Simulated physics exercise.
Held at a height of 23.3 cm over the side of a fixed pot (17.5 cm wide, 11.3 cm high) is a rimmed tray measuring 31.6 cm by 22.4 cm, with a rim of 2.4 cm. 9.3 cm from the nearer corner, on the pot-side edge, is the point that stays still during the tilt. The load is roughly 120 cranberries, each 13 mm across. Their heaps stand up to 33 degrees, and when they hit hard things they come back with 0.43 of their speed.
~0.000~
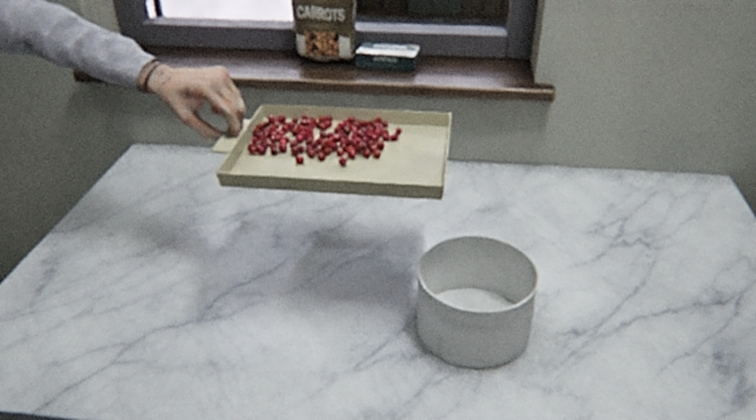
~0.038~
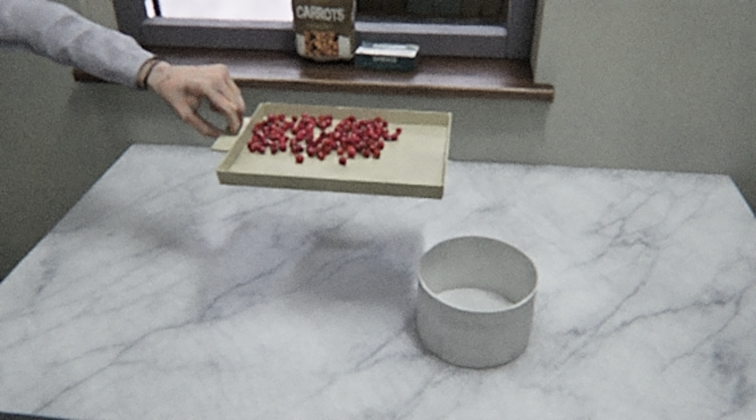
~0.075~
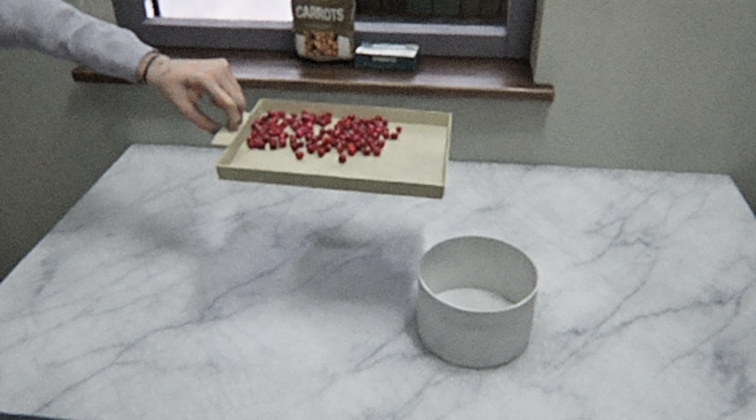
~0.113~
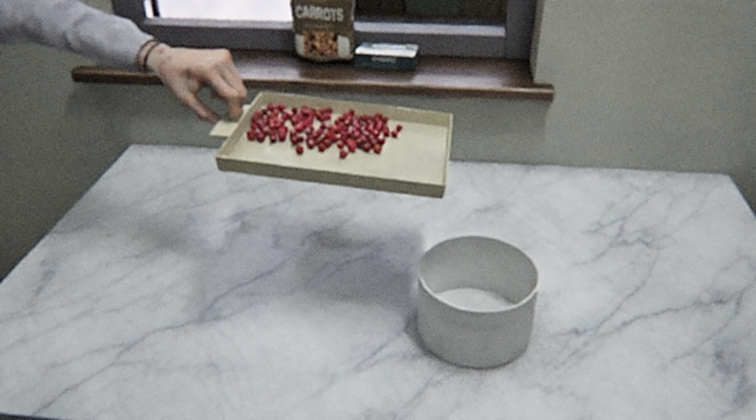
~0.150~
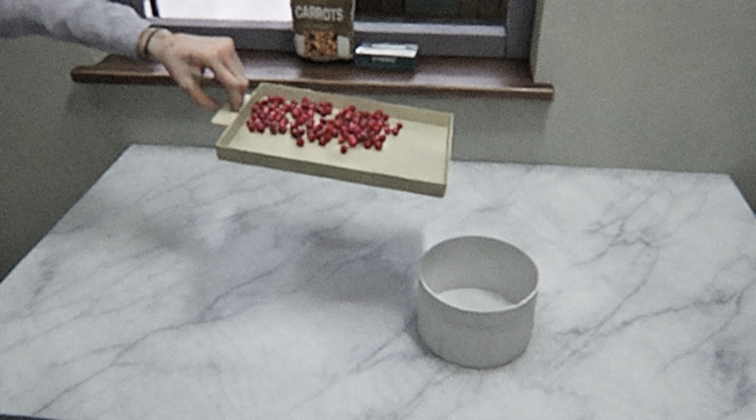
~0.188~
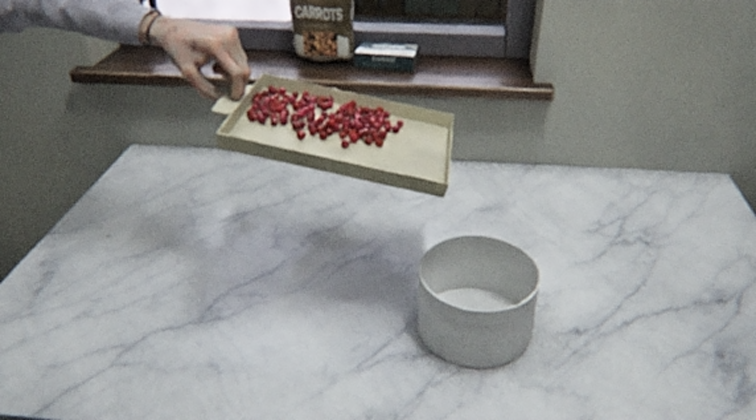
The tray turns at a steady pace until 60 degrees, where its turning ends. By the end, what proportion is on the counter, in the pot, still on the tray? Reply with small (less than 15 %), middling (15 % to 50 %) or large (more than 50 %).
Counter - middling, pot - small, tray - large.
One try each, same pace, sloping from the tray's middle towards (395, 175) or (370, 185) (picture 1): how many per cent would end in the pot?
That would be close to 35 per cent and then close to 10 per cent.
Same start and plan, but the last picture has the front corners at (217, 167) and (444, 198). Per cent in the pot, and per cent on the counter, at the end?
Final per cent - pot 10, counter 20.
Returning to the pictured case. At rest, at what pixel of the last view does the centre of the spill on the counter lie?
Look close to (513, 250) in the last picture.
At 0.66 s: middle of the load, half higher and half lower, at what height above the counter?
The halfway mark is near 28 cm.
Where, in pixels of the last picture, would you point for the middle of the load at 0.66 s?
The middle of the load should be at about (425, 113) by then.
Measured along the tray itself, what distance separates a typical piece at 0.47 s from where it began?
It has moved some 4 cm from its start.
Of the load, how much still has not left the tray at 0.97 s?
Value: About 75%.
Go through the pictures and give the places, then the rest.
The first frame shows tray tilt 0 degrees, front corners at (219, 172) and (442, 185); middle of the pieces at (323, 136); pot at (478, 271).
The second frame shows tray tilt 1 degrees, front corners at (218, 170) and (443, 185); middle of the pieces at (323, 135).
The third frame shows tray tilt 2 degrees, front corners at (218, 165) and (443, 184); middle of the pieces at (322, 132).
The fourth frame shows tray tilt 5 degrees, front corners at (218, 156) and (444, 184), lowest corner right back; middle of the pieces at (323, 127).
The fifth frame shows tray tilt 8 degrees, front corners at (218, 144) and (446, 183), lowest corner right back; middle of the pieces at (323, 121).
The sixth frame shows tray tilt 11 degrees, front corners at (219, 132) and (447, 183), lowest corner right back; middle of the pieces at (324, 115); pot at (479, 270). The tray's pace is about 85 degrees a second.
After 0.47 s, tilt 35 degrees; the tray holds 100 %, the pot 0 %.
After 0.66 s, tilt 51 degrees; the tray holds 100 %, the pot 0 %.
After 0.97 s, tilt 60 degrees; the tray holds 75 %, the pot 0 %.
At rest (1.7 s), counter 25 %, pot 5 %, tray 70 %.
